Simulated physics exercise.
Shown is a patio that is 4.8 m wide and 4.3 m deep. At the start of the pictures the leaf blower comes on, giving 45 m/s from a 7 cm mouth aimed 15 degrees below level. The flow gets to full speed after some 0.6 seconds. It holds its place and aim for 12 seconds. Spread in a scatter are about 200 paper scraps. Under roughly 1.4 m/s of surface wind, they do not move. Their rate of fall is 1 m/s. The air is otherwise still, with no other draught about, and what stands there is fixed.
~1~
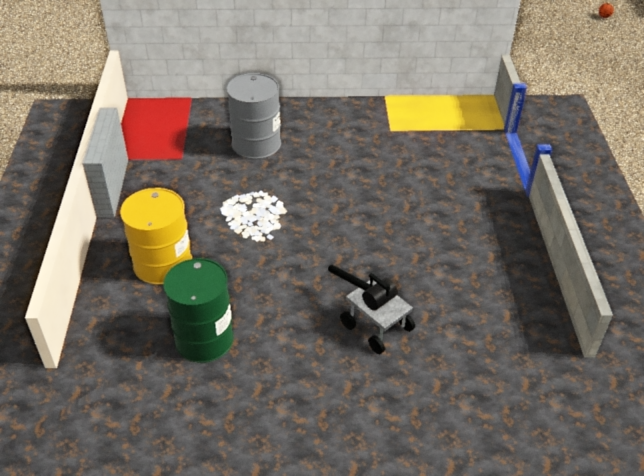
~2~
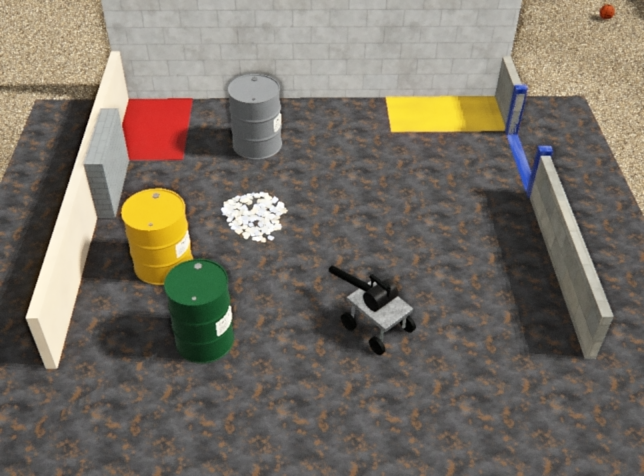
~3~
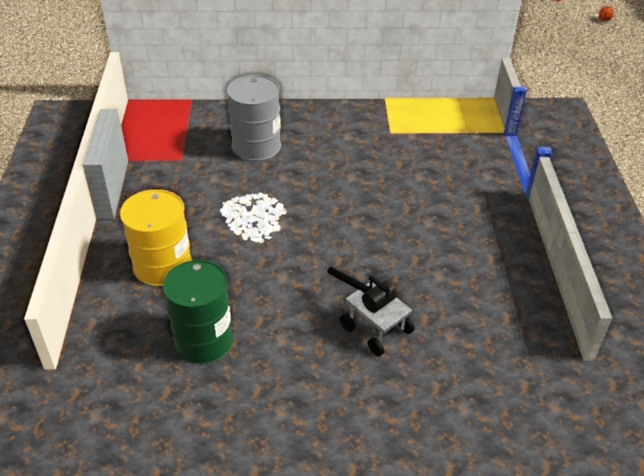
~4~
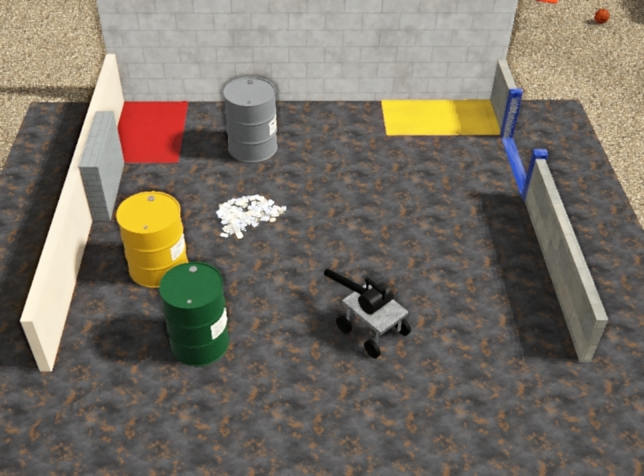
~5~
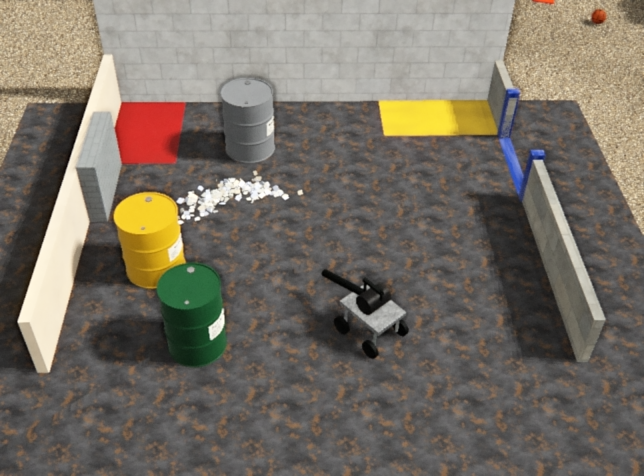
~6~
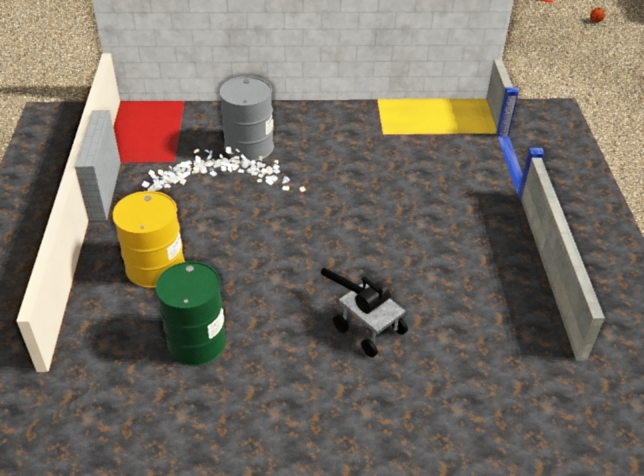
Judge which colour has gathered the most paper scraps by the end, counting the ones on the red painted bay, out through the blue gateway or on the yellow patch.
The red one has gathered the most.
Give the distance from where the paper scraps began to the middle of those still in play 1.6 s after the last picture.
My estimate is about 2.6 m.
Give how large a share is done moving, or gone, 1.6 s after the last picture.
Close to 20 % of them.
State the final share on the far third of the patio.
Around 100 per cent.
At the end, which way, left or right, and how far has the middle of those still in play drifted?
Leftward, by about 1.2 m.
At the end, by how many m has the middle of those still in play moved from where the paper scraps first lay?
Roughly 2.6 m.
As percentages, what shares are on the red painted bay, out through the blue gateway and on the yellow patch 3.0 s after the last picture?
I'd say around 60 per cent at red, 0 per cent at blue, 0 per cent at yellow.
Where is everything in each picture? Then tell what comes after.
The middle of the paper scraps is near (254, 212), none has stirred yet and the mouth of the leaf blower is at (331, 268), in the first picture.
The middle of the paper scraps is near (255, 212), none has stirred yet, the red painted bay is centred on (154, 128), the blue gateway is centred on (517, 162) and the yellow patch is centred on (445, 114), in the second picture.
The middle of the paper scraps is near (254, 213), none has stirred yet, the top of a barrel is at (152, 210) and the top of a barrel is at (253, 89), in the third picture.
The middle of the paper scraps is near (243, 213), the farthest in sight from the leaf blower is at (233, 201) and about 30 % have left their places, in the fourth picture.
The middle of the paper scraps is near (219, 196), the farthest in sight from the leaf blower is at (184, 201) and all have left their places, in the fifth picture.
The middle of the paper scraps is near (201, 172), the farthest in sight from the leaf blower is at (154, 177) and all have left their places, in the sixth picture.
Then, 1.6 s after the last picture, 62 % are on the red painted bay, 0 % out through the blue gateway and 0 % on the yellow patch; the middle of those still in play is near (154, 103); 22 % have settled or left.
Then, 3.0 s after the last picture, 58 % are on the red painted bay, 0 % out through the blue gateway and 0 % on the yellow patch; the middle of those still in play is near (153, 101); 32 % have settled or left.
Then, 5.8 s after the last picture, 56 % are on the red painted bay, 0 % out through the blue gateway and 0 % on the yellow patch; the middle of those still in play is near (161, 100); 46 % have settled or left.
Then, 11.1 s after the last picture, at the end, 54 % are on the red painted bay, 0 % out through the blue gateway and 0 % on the yellow patch; the middle of those still in play is near (165, 101).
